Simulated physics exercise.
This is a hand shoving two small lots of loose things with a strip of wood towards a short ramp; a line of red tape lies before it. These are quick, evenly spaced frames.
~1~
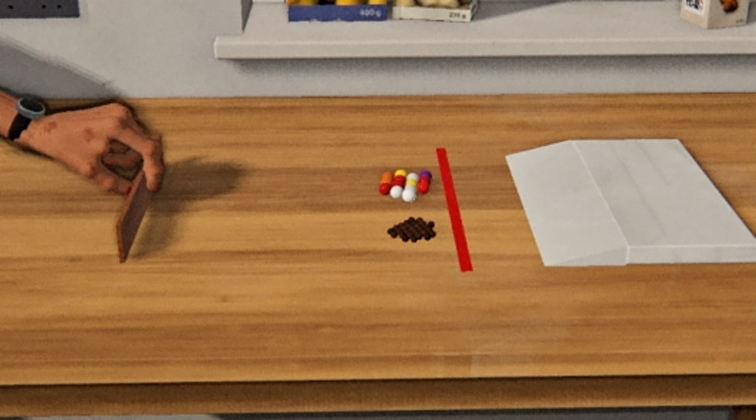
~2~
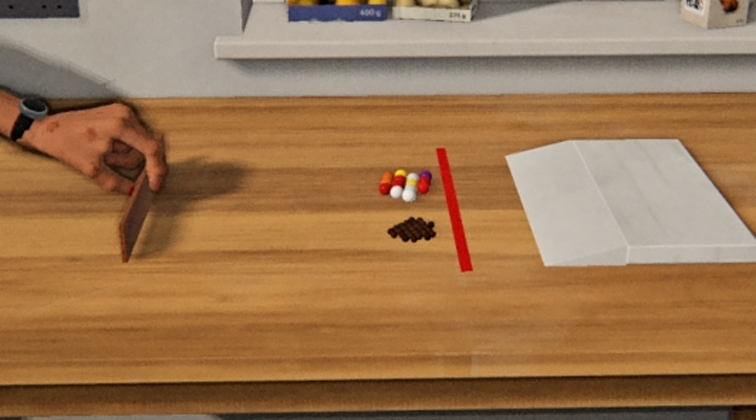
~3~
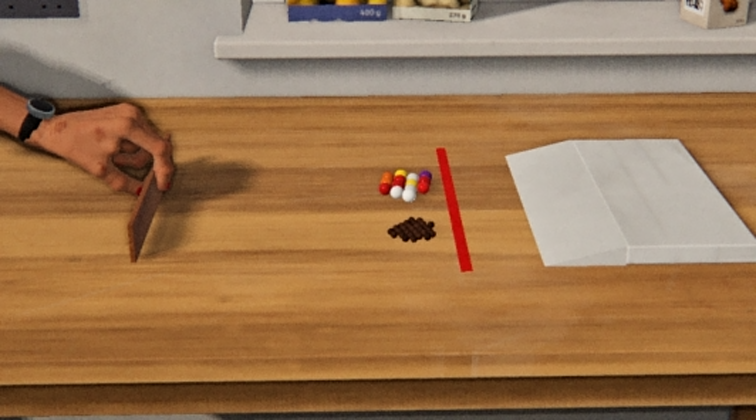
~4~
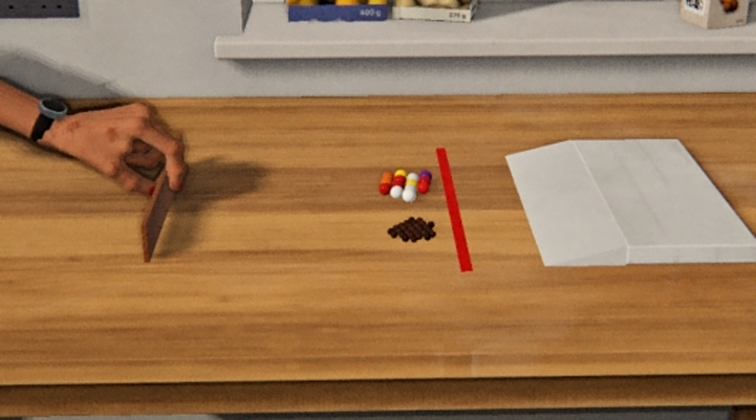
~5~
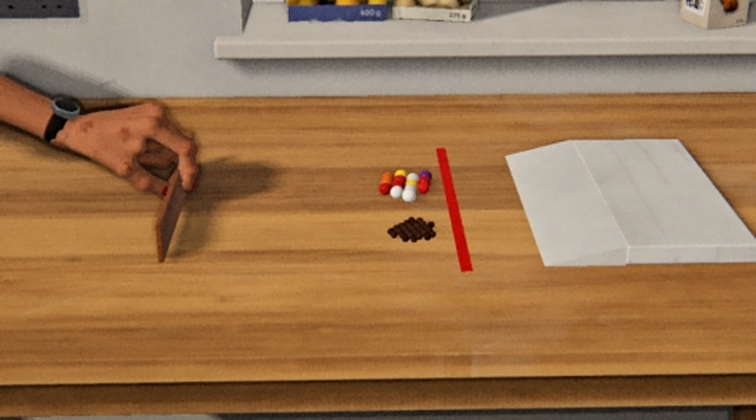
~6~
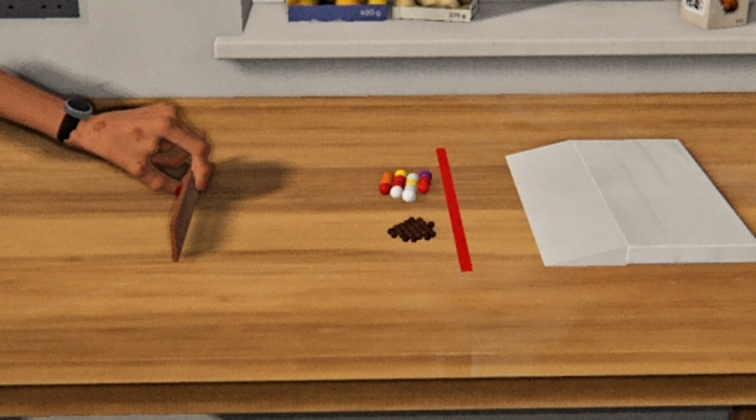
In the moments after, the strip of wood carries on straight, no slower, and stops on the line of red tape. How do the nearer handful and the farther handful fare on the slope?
Here the nearer handful never reaches the slab, and the farther handful never reaches the slab.
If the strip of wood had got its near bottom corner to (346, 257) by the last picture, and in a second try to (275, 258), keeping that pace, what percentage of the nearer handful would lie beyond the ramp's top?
Roughly 90 per cent, and 10 per cent.
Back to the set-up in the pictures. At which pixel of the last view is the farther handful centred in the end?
Close to (471, 182).
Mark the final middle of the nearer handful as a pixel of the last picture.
Near (495, 230).
Then, 0.64 s later than the last frame, strip of wood still moving, near (329, 172); nearer handful every one short of the ramp; farther handful every one short of the ramp.
Then, 1.30 s later than the last frame, strip of wood stopped at the red tape; nearer handful every one short of the ramp; farther handful every one short of the ramp.
Then, 1.58 s later than the last frame, strip of wood stopped at the red tape; nearer handful every one short of the ramp; farther handful roughly half on the ramp, roughly half short of the ramp.
When it is over, strip of wood stopped at the red tape; nearer handful not one past the top, every one short of the ramp; farther handful not one past the top, every one short of the ramp.
